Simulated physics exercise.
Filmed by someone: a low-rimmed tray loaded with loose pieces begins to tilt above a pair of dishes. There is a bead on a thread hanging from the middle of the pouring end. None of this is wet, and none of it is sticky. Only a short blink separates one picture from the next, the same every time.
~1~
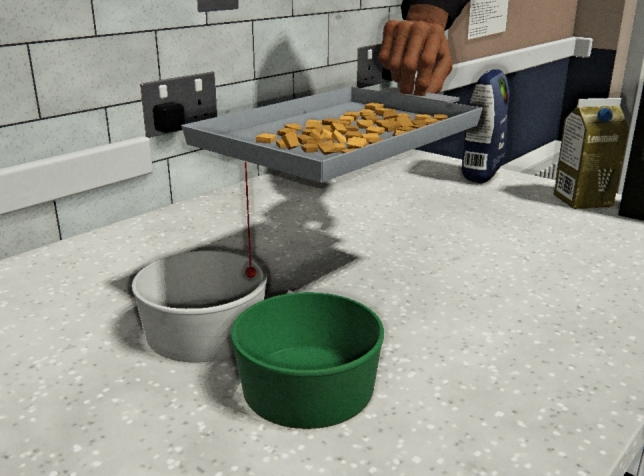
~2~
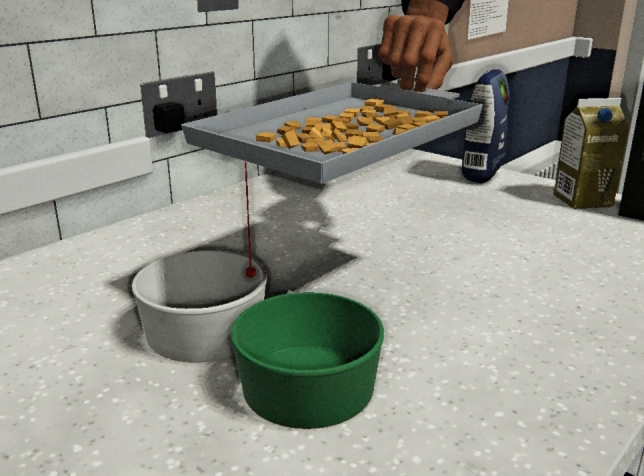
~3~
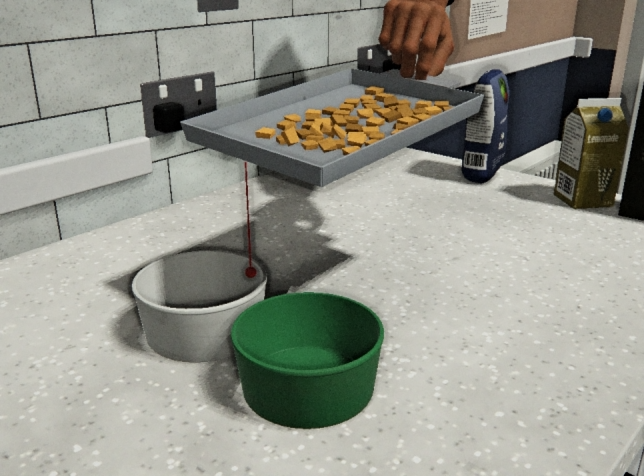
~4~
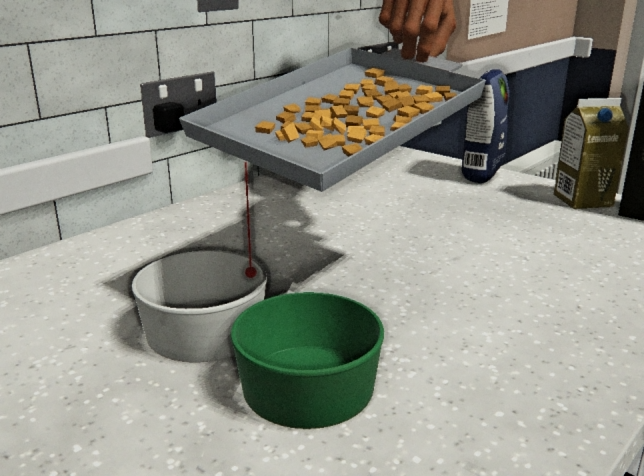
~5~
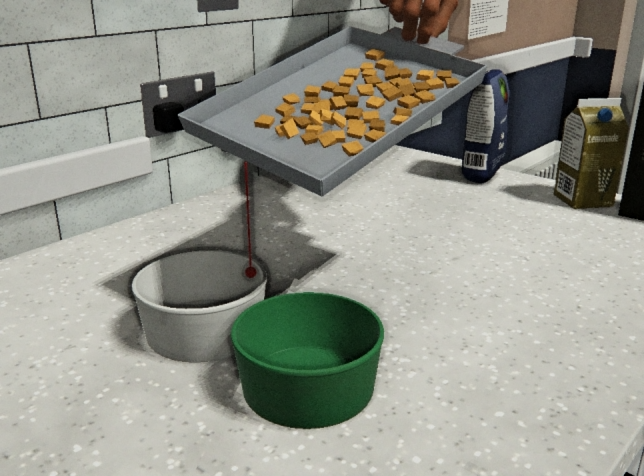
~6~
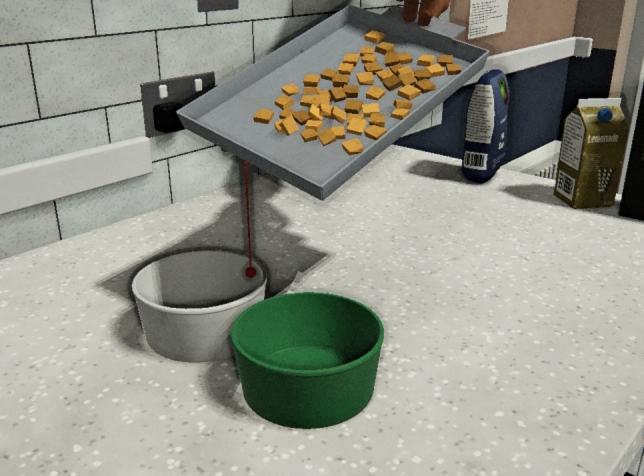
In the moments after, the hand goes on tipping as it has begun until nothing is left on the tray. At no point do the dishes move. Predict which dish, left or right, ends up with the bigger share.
Right.
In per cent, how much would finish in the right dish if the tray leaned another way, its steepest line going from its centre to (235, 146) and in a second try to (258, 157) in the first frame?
About 0 %, then 20 %.
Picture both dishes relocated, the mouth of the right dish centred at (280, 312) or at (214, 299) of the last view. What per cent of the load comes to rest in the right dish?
90 and 20 %.
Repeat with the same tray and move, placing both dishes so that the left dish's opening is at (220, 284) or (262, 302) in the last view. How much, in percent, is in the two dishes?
You'd get near 90 percent first and near 80 percent next.
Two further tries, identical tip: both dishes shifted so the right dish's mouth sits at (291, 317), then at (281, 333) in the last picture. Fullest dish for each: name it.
The dish to the right; the dish to the right.
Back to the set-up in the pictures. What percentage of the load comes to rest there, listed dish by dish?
Left about 0, right about 100 in a hundred.
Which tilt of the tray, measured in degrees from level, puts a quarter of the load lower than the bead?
Close to 110 degrees, I reckon.
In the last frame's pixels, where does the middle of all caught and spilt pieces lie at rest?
(306, 371).
Soon after the last picture, tray tipped steeply; nearly all on the tray; a stray few in the air.
A little later, tray tipped past a quarter turn; a small part on the tray; most in the right dish; a small part in the air.
Later still, tray tipped past a quarter turn; nearly all in the right dish; a stray few in the left dish.
At rest, tray tipped past a quarter turn; nearly all in the right dish; a stray few in the left dish.
